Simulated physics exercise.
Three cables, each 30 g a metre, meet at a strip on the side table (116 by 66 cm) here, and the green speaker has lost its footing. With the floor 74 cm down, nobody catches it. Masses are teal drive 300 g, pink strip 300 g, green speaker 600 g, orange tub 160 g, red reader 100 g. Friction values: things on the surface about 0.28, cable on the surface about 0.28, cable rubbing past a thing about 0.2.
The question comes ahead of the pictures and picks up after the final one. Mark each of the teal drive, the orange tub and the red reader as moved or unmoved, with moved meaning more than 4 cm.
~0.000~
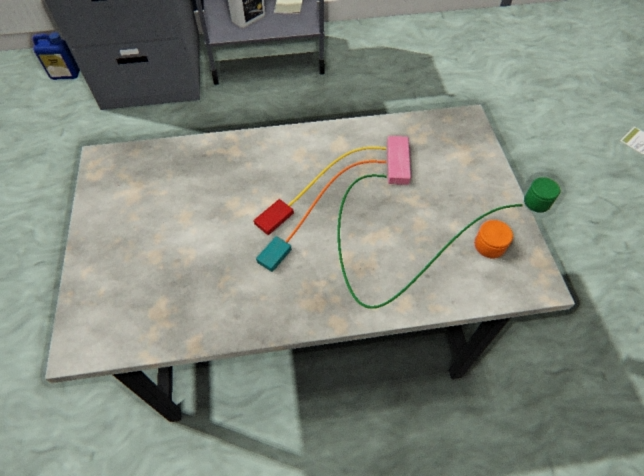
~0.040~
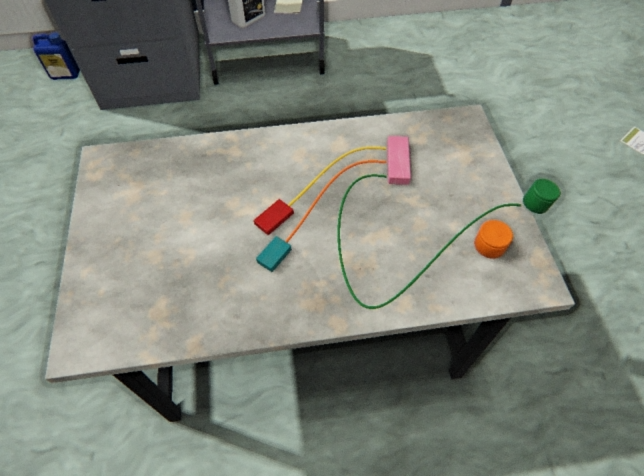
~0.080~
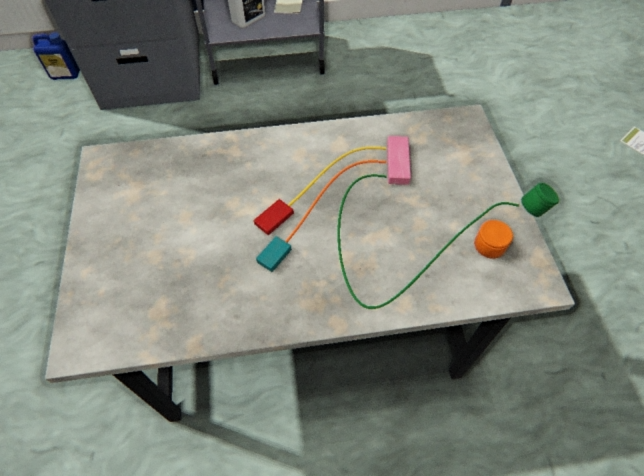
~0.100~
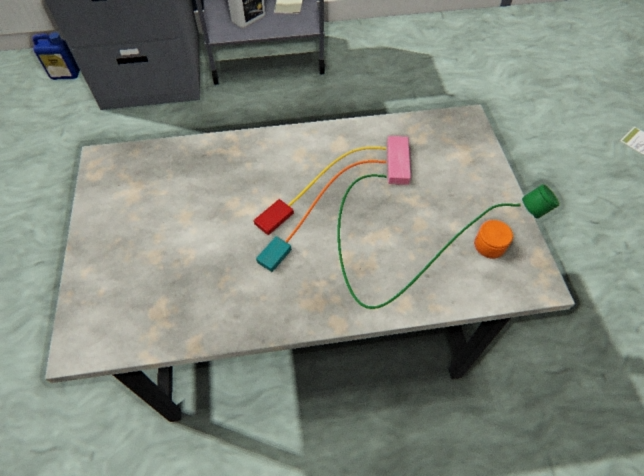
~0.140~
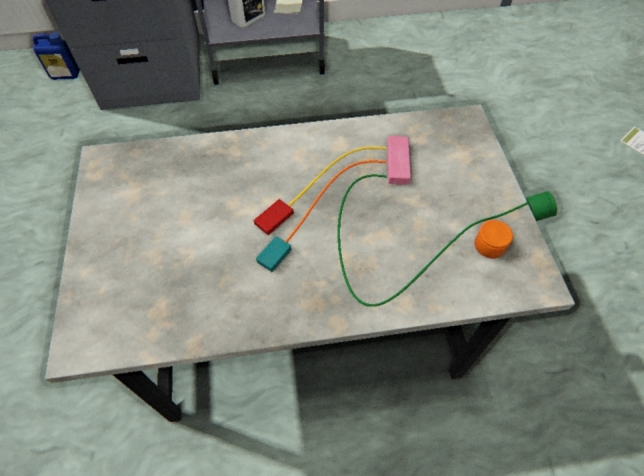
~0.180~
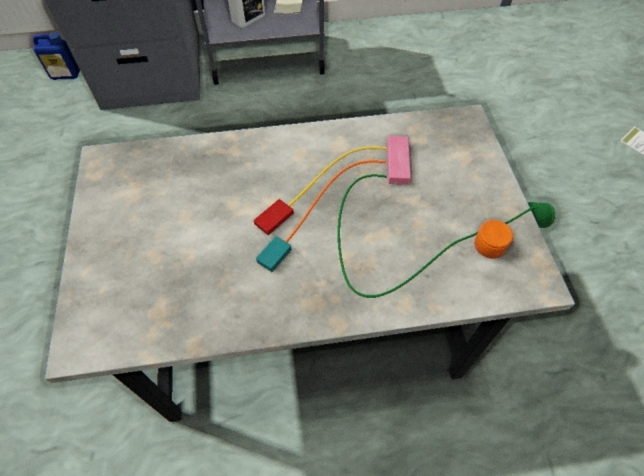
Teal drive moved, orange tub unmoved, red reader unmoved.
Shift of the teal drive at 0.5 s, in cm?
0 cm.
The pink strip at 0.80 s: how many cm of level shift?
Roughly 6 cm.
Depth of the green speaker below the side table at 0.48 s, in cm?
70 cm.
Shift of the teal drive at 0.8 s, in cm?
I'd say it's moved around 12 cm.
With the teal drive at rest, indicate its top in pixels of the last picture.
It ends up near pixel (317, 229).
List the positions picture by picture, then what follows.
Teal drive (274, 252); orange tub (497, 233); red reader (274, 214); green cable runs through (354, 183) (339, 242) (375, 307) (434, 260) (484, 216), in the first frame.
Green speaker (546, 189); green cable runs through (354, 183) (375, 308) (483, 216), in the second frame.
Green speaker (540, 200); green cable runs through (354, 183) (375, 308) (482, 215), in the third frame.
Green speaker (541, 201); green cable runs through (354, 183) (375, 307) (482, 215), in the fourth frame.
Green speaker (540, 207); green cable runs through (354, 183) (377, 305), in the fifth frame.
Teal drive (274, 252); orange tub (497, 233); red reader (274, 214); green cable runs through (354, 183) (339, 242) (383, 294) (444, 251), in the sixth frame.
After 0.5 s, the strip's end of the green cable at (420, 175); green speaker over the edge, pink strip 3 cm off its start.
After 0.8 s, the strip's end of the green cable at (436, 169); teal drive 12 cm off its start, green speaker over the edge, pink strip 5 cm off its start.
After 1.1 s, the strip's end of the green cable at (436, 169); teal drive 12 cm off its start at (317, 229), green speaker over the edge, pink strip 5 cm off its start at (417, 166).
After 1.4 s, the strip's end of the green cable at (436, 169); teal drive 12 cm off its start, green speaker over the edge, pink strip 5 cm off its start.
After 2.6 s, the strip's end of the green cable at (436, 169); teal drive 12 cm off its start at (317, 229), orange tub 0 cm off its start at (497, 233), red reader 0 cm off its start at (274, 214), green speaker over the edge.
